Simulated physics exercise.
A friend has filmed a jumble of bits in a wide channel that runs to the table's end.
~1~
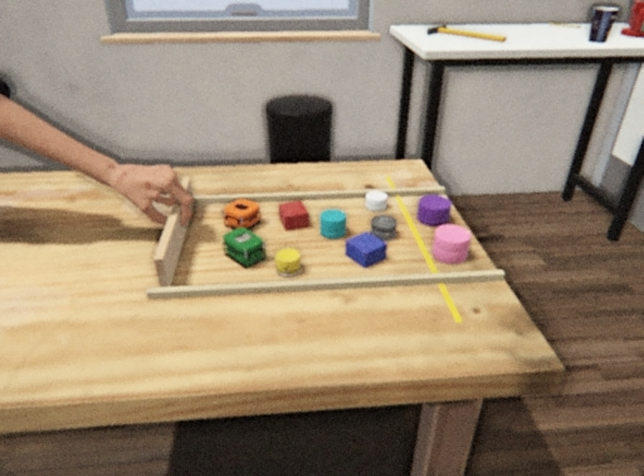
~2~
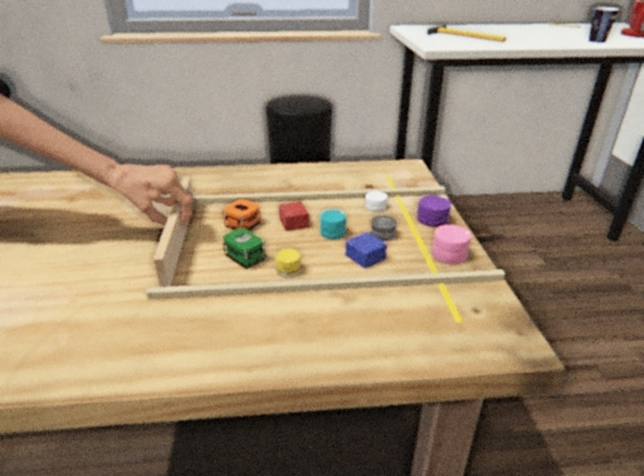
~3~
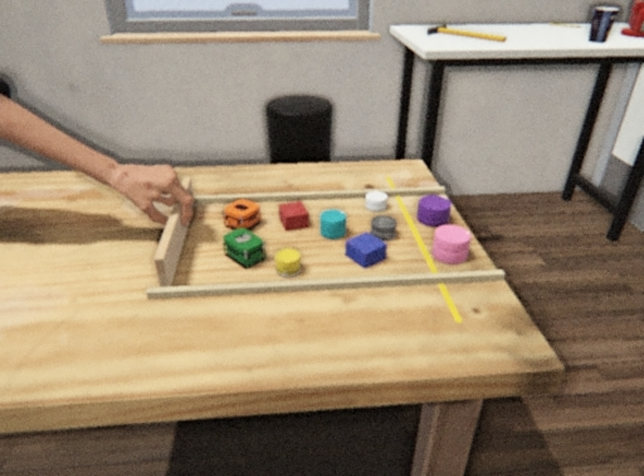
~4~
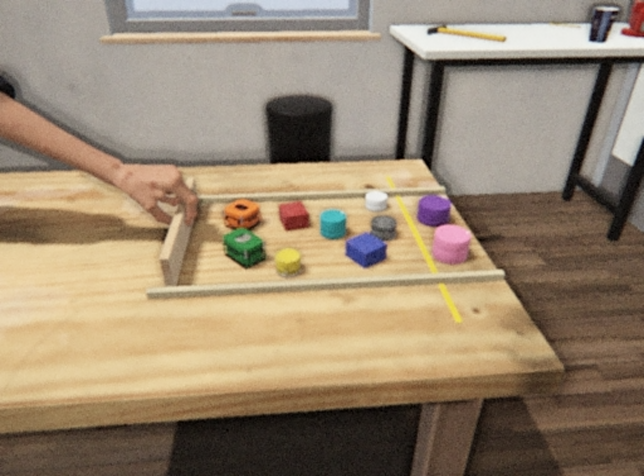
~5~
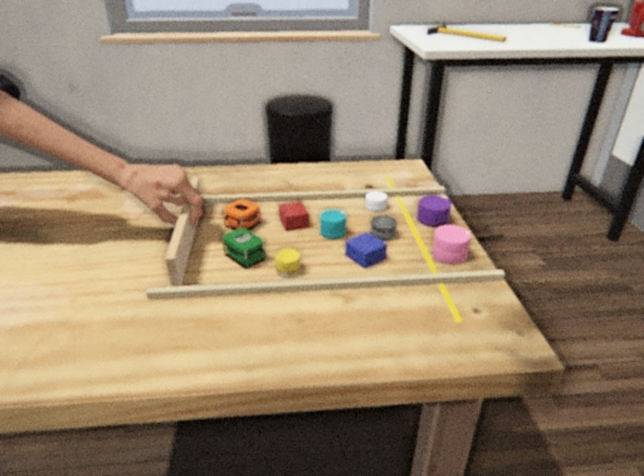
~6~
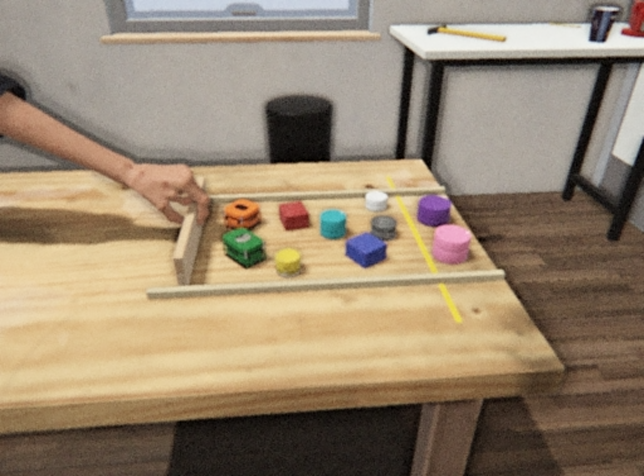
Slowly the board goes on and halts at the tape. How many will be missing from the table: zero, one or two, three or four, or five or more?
In the end the number that fall off is one or two.
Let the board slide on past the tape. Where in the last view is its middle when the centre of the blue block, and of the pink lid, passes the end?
Its middle is around (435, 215) and around (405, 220).
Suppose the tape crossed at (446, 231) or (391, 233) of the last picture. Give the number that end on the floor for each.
Down on the floor: 5 and 0.
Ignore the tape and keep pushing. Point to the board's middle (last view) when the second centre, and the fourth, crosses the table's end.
First at (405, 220), next at (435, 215).
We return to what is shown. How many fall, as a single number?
Exactly 2.
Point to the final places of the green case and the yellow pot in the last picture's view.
The green case stops around (438, 242); the yellow pot around (446, 262).
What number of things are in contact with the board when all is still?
5 of them.
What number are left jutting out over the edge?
It comes to 0.
Early on, none off yet; purple lid at rest near (434, 211); pink lid at rest near (451, 244); white lid at rest near (376, 201).
Finally, the number that fall off is one or two; lost, pink lid and purple lid.
